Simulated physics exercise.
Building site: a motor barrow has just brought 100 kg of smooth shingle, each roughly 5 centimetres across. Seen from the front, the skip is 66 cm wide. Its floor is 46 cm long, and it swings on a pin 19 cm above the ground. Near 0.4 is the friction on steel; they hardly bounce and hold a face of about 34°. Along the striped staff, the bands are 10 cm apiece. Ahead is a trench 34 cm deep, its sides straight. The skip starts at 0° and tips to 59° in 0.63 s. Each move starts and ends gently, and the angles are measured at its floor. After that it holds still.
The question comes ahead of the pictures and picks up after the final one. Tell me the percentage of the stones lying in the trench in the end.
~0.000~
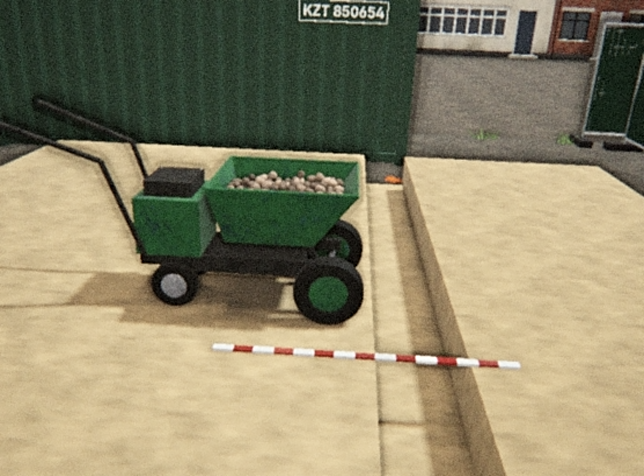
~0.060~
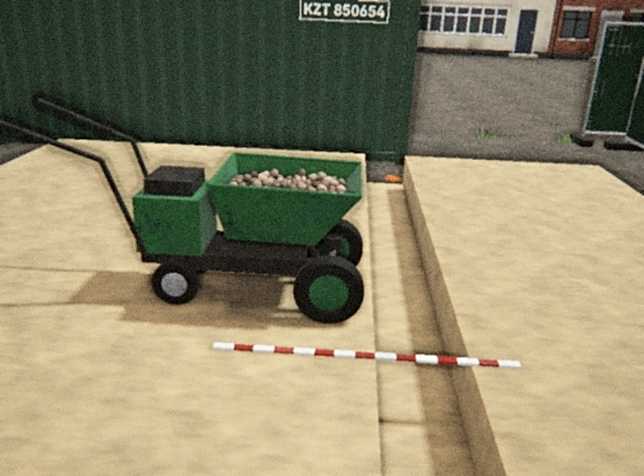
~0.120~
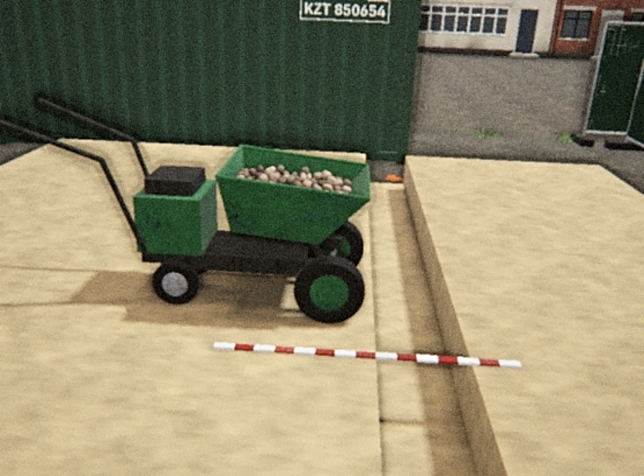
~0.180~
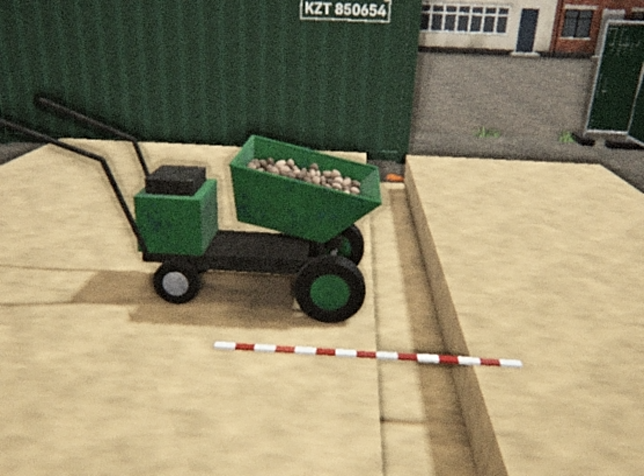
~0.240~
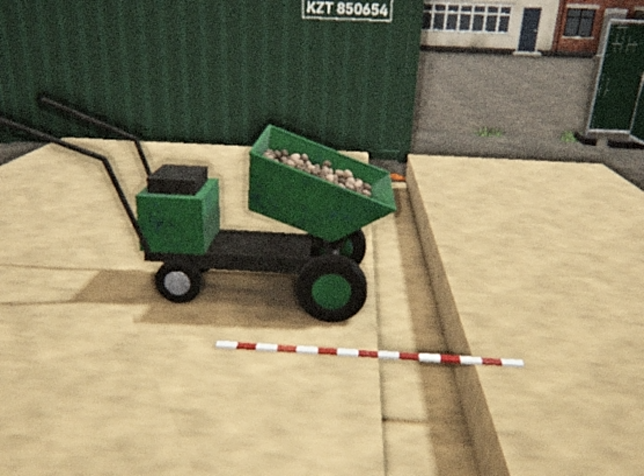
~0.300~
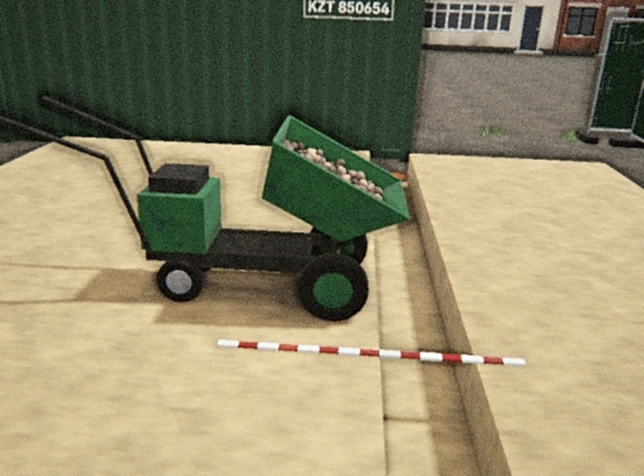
Close to 34 %.
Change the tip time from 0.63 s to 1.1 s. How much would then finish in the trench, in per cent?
With that timing, about 45 per cent.
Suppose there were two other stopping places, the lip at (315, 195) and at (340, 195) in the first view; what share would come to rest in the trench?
I'd expect close to 70 per cent at the first and 45 per cent at the second.
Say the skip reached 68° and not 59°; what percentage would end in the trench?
In that case near 30 per cent.
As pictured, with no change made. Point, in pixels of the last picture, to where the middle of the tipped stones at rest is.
Middle at around (475, 299), I'd say.
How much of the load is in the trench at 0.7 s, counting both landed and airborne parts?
Roughly 5 percent of the load.
After 0.5 s the floor is at 50°; 100 % in the skip; the foremost stones are at (407, 227).
After 0.7 s the floor is at 59°; 92 % in the skip, 7 % in the trench, 1 % past the trench; the foremost stones are at (467, 263).
After 1.1 s the floor is at 59°; 47 % in the skip, 11 % in the trench, 42 % past the trench; the foremost stones are at (560, 307).
After 3.0 s the floor is at 59°; 20 % in the skip, 34 % in the trench, 47 % past the trench; the foremost stones are past the picture's edge.
